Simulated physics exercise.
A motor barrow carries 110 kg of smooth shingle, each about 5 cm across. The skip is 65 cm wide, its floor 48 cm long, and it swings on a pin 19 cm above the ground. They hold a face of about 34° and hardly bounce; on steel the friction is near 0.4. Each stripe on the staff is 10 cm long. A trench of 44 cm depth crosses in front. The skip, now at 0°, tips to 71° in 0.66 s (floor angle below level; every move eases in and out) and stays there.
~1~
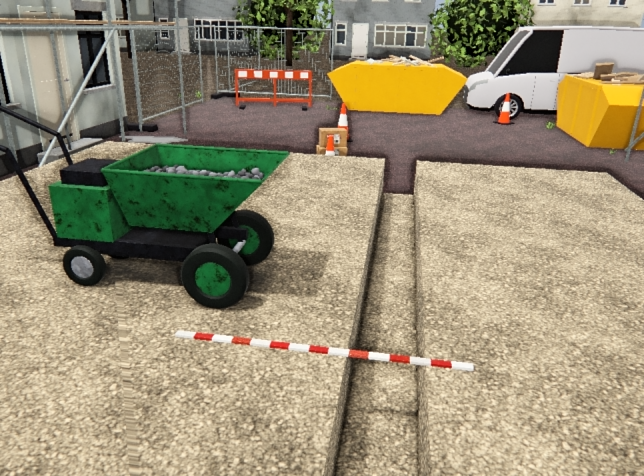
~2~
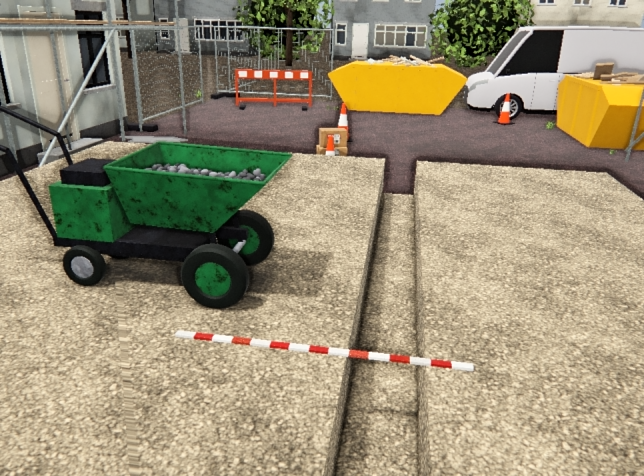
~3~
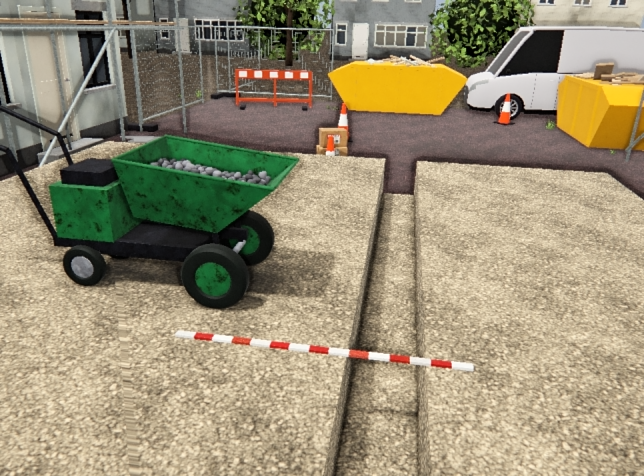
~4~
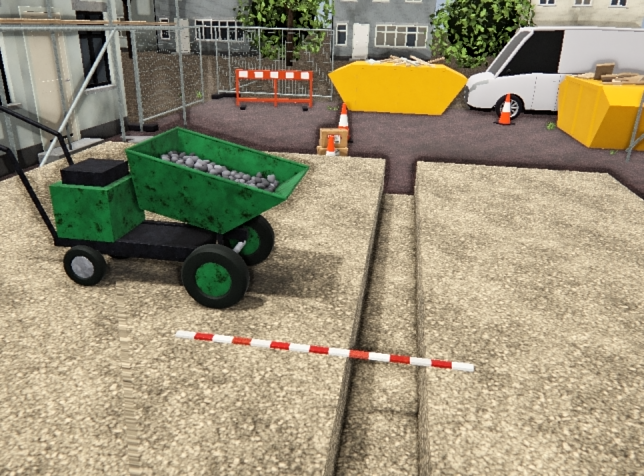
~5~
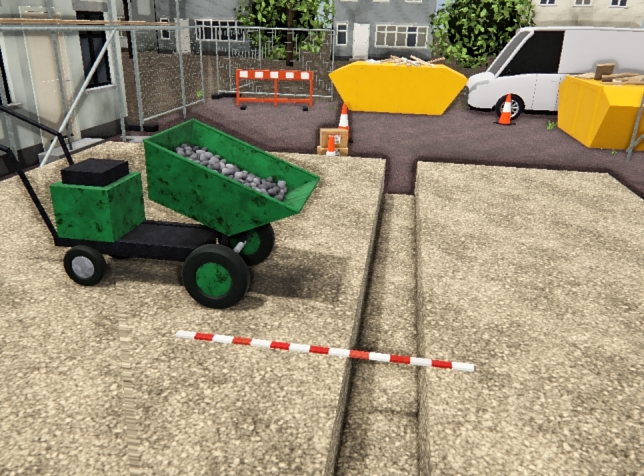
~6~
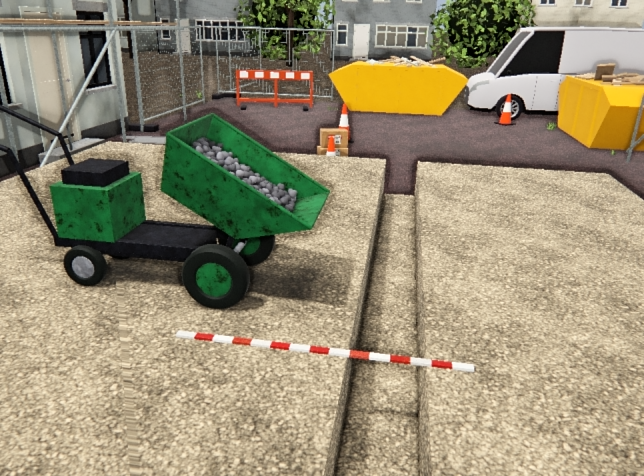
The green skip of a motor barrow tilts steadily toward the right, carrying grey stones.
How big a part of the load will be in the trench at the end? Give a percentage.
Roughly 85 per cent ends in the trench.
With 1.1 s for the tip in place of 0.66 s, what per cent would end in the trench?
In that case some 85 per cent.
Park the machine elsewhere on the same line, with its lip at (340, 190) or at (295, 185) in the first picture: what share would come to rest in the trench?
About 30 and 95 per cent.
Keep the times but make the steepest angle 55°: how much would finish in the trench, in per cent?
It would be near 75 per cent.
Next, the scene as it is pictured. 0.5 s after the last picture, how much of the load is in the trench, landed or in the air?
Some 20 per cent.
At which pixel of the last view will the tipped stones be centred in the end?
Their middle is at about (387, 353).
Then, 0.2 s after the last picture the floor is at 61°, 100 % in the skip; the foremost stones are at (319, 256).
Then, 0.5 s after the last picture the floor is at 71°, 72 % in the skip, 10 % short of the trench, 18 % in the trench; the foremost stones are at (391, 355).
Then, 0.8 s after the last picture the floor is at 71°, 13 % in the skip, 11 % short of the trench, 75 % in the trench; the foremost stones are at (434, 332).
Then, 2.8 s after the last picture the floor is at 71°, 0 % in the skip, 14 % short of the trench, 85 % in the trench; the foremost stones are at (462, 342).
